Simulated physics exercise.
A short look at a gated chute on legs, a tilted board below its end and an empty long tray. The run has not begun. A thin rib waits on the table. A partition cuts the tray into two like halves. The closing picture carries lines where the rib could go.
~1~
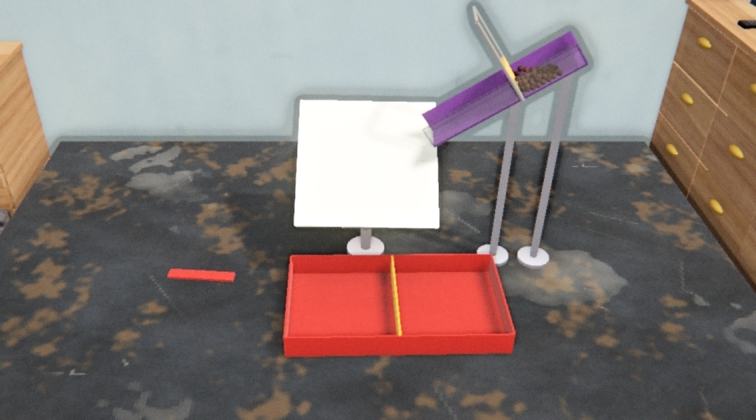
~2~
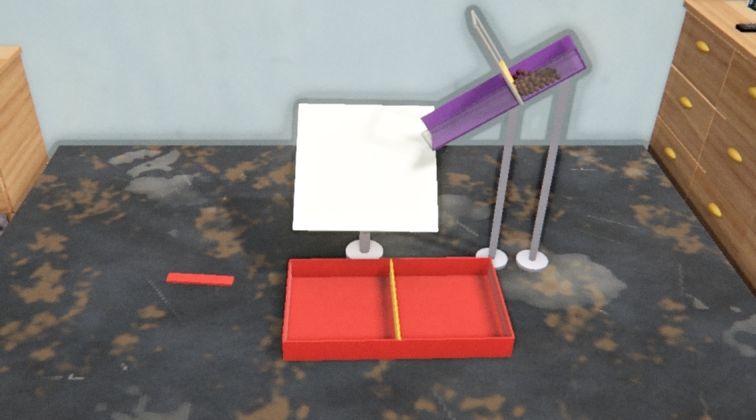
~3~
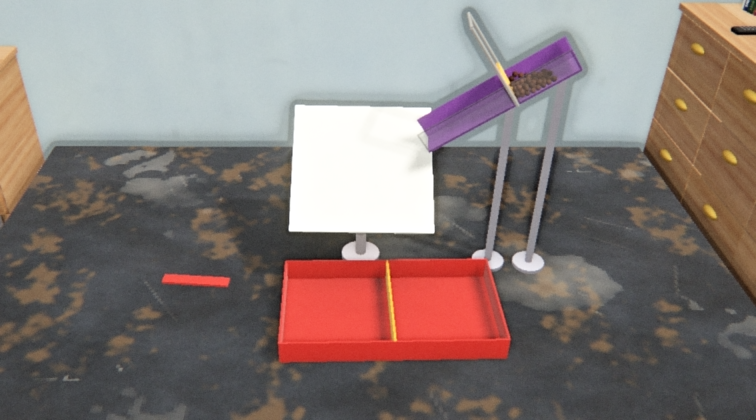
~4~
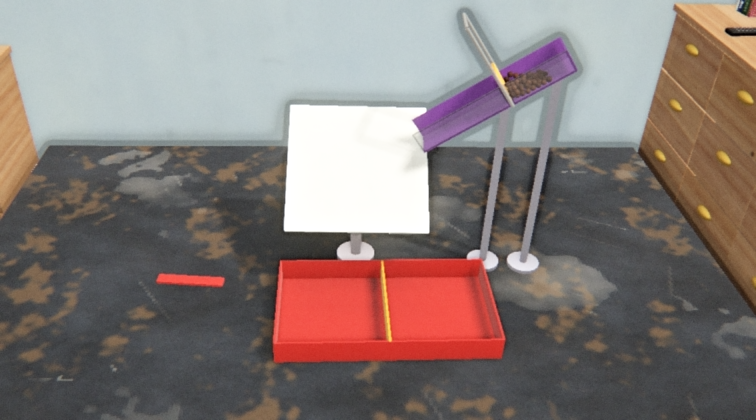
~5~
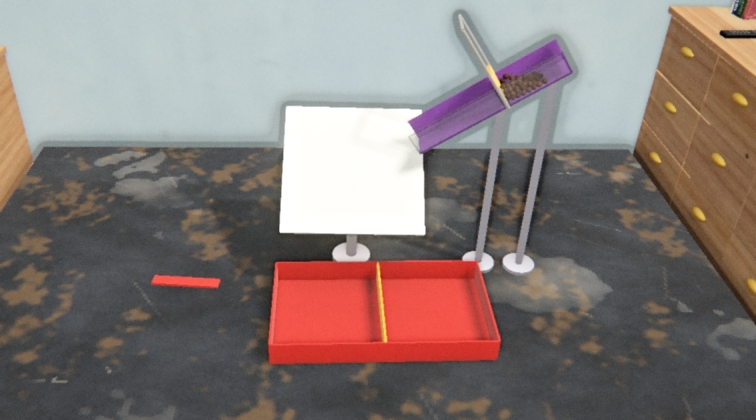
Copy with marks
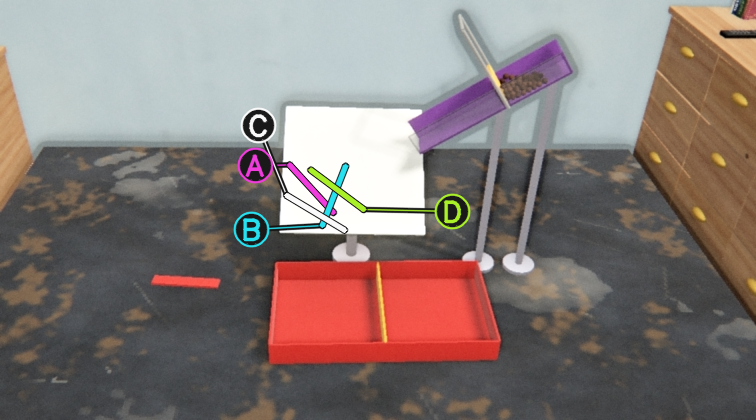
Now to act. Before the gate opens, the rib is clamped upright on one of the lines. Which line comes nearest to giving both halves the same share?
D.
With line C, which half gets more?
More lands on the left.
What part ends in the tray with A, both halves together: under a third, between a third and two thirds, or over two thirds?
Over two thirds.
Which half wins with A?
The left half.
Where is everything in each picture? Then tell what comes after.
In the first picture, load behind the gate at (532, 81), allspice berries; lip of the chute at (434, 139), sloping gently.
In the second picture, middle of the board at (366, 166), tilted fairly steeply; middle of its low edge at (366, 230); of its high edge at (367, 105).
In the third picture, front corners of the tray at (279, 343) and (510, 339); front end of its middle wall at (396, 341); gate still shut at (501, 73).
In the fourth picture, middle of the load at (522, 87); lip at (424, 145).
In the fifth picture, middle of the load at (518, 88); lip at (419, 146).
On the marked copy, line A from (289, 164) to (333, 212); line B from (345, 166) to (322, 225); line C from (286, 195) to (344, 230); line D from (310, 170) to (363, 209).
Choosing A, of what is caught, nearly all in the left half, a stray few in the right.
Choosing B, of what is caught, nearly all in the left half, a stray few in the right.
Choosing C, of what is caught, nearly all in the left half, a stray few in the right.
Choosing D, of what is caught, about half in the left half, about half in the right.
